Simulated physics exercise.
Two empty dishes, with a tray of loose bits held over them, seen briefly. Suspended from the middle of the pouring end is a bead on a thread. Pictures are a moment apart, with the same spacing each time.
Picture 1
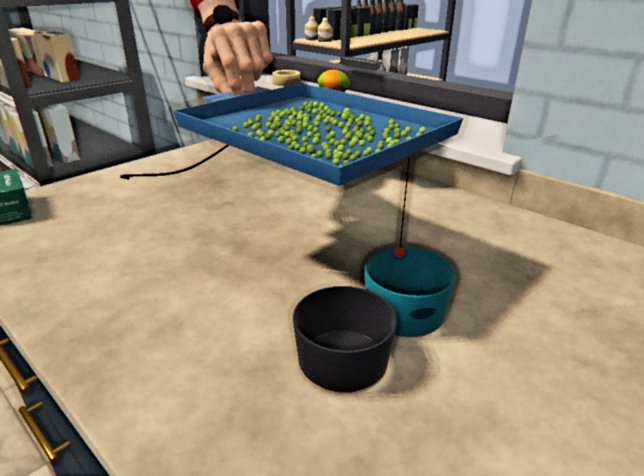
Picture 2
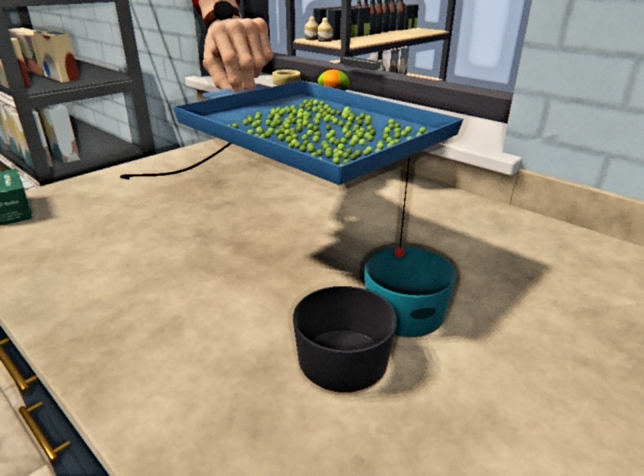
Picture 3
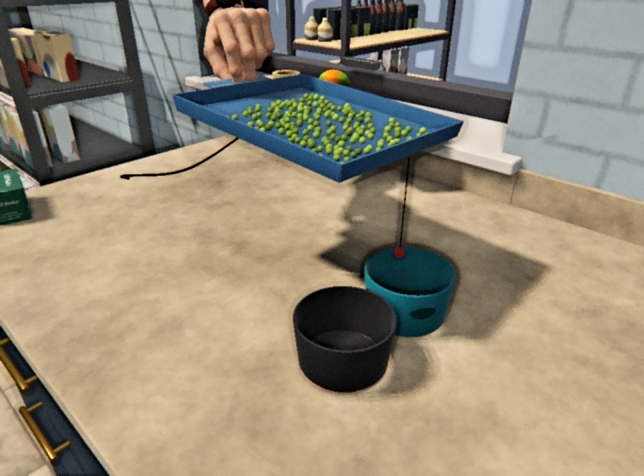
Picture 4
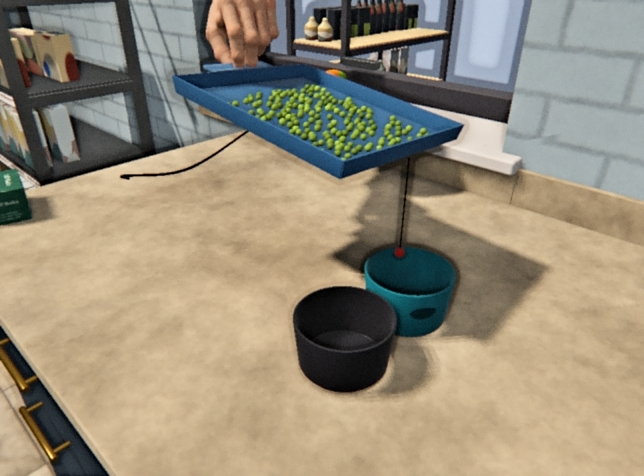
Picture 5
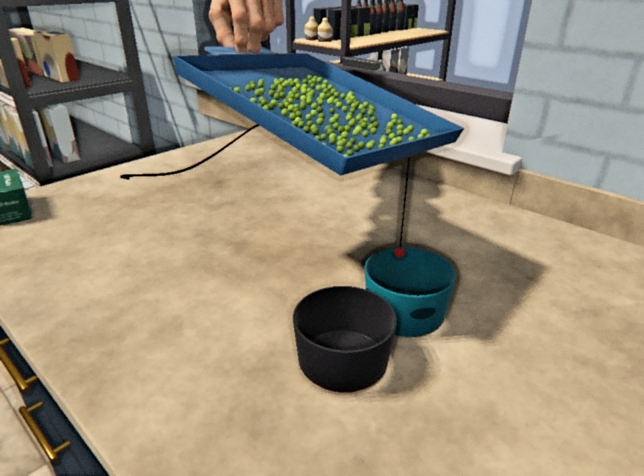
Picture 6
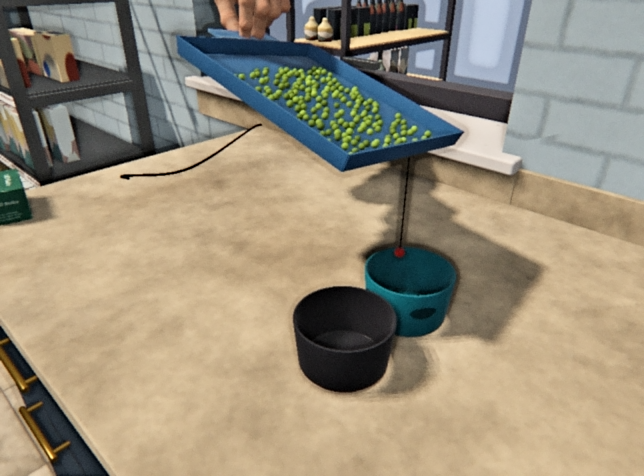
The video shows a hand holding a blue tray of green peas above a black dish and a teal dish on a counter, then gradually raising its far left end so the tray tilts down toward the right.
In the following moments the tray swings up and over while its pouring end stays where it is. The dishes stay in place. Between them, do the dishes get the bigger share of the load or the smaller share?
Basically it's a mostly lost load, that one.
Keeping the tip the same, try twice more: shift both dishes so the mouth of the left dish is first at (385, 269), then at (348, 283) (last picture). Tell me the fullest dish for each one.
Trial one goes to the right of the two, trial two to the right of the two.
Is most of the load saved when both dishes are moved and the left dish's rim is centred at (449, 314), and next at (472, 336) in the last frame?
The first place gets a lesser share, the second a lesser share.
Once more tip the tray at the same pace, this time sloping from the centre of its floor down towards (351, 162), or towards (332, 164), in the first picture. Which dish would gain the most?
Leftward dish at the first place, Leftward dish at the second.
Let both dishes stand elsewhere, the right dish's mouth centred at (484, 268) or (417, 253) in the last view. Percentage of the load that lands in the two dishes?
About 20% on the first try and 30% on the second.
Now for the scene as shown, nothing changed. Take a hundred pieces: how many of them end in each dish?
Left 0 per cent, right 10 per cent.
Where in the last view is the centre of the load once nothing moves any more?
Last view, resting centre - approx. (453, 279).
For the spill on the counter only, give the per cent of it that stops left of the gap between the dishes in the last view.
I make it about 10 percent or so.
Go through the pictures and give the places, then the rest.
In the first frame, corners of the pouring end (340, 166) and (460, 118), level; middle of the load (316, 131), dried peas; left dish (384, 360); right dish (446, 306); bead on its thread (400, 252).
In the second frame, corners of the pouring end (340, 165) and (460, 119), level; middle of the load (316, 129).
In the third frame, corners of the pouring end (341, 163) and (460, 121), tipped barely, lowest at the right corner; middle of the load (317, 124).
In the fourth frame, corners of the pouring end (343, 159) and (461, 124), tipped a little, lowest at the right corner; middle of the load (318, 117).
In the fifth frame, corners of the pouring end (346, 156) and (461, 127), tipped a little, lowest at the right corner; middle of the load (320, 110).
In the sixth frame, corners of the pouring end (349, 153) and (461, 130), tipped clearly, lowest at the right corner; middle of the load (325, 104); left dish (384, 360); right dish (446, 306).
Just after the last frame, tray tipped steeply; almost all on the tray; just a few outside both; about a tenth in the air.
A moment on, tray tipped right over; the larger part on the tray; about a tenth outside both; about a tenth in the air.
Further on, tray tipped past a quarter turn; about a tenth in the right dish; the larger part outside both.
When it is over, tray tipped past a quarter turn; not one in the left dish; about a tenth in the right dish; the larger part outside both.
